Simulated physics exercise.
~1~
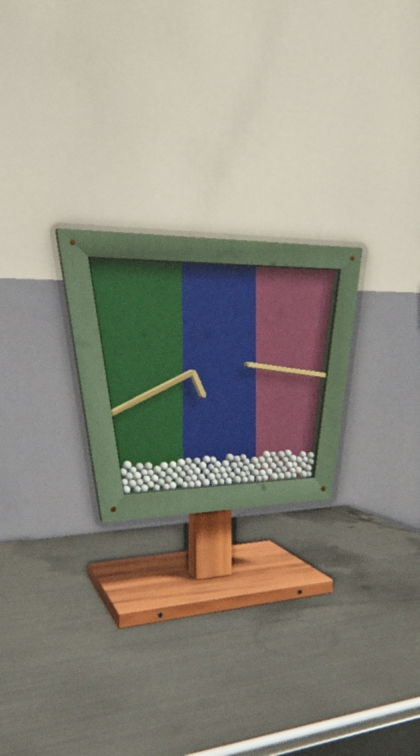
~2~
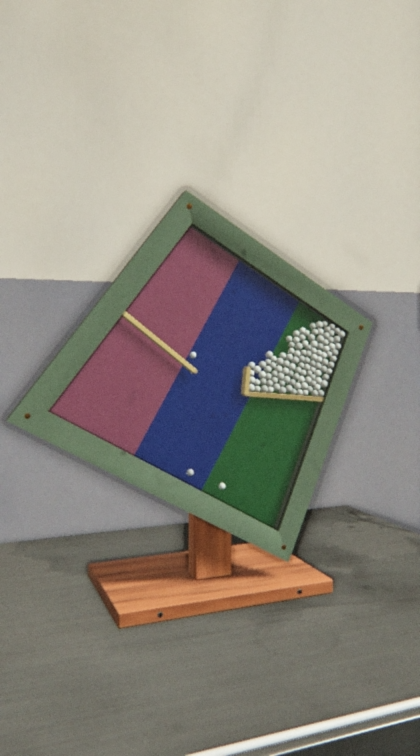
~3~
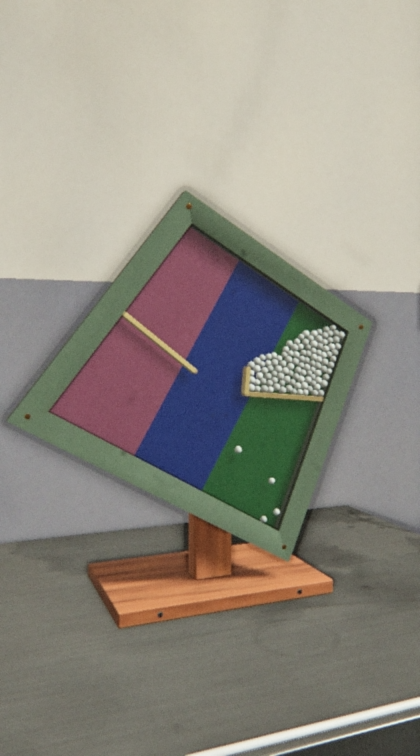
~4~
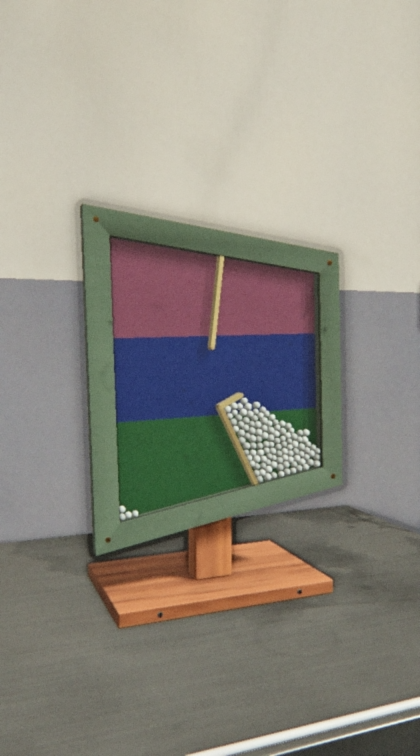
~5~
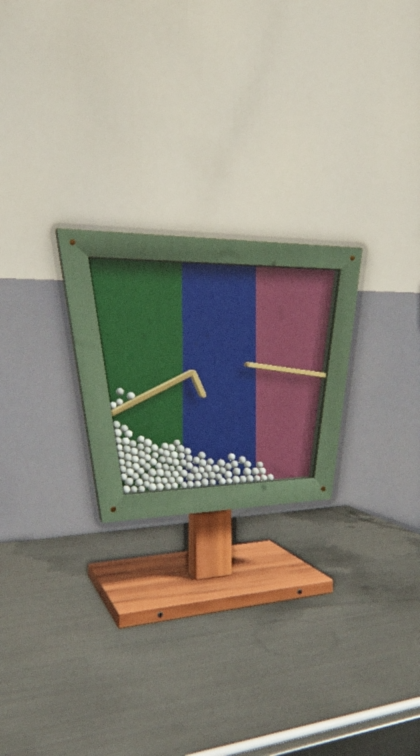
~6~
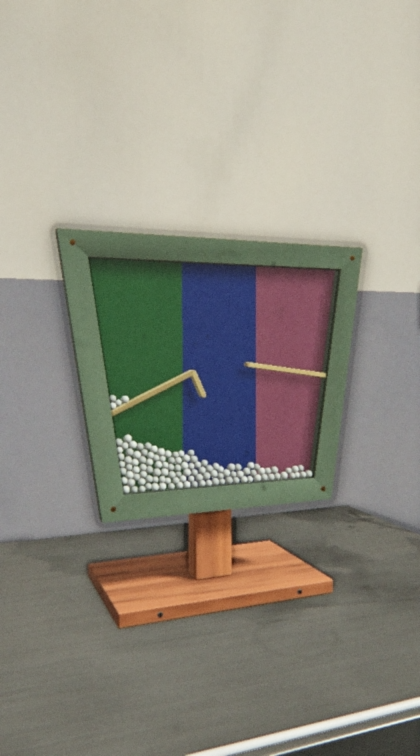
In an upright box that turns over and back, white beads settle mostly in green.
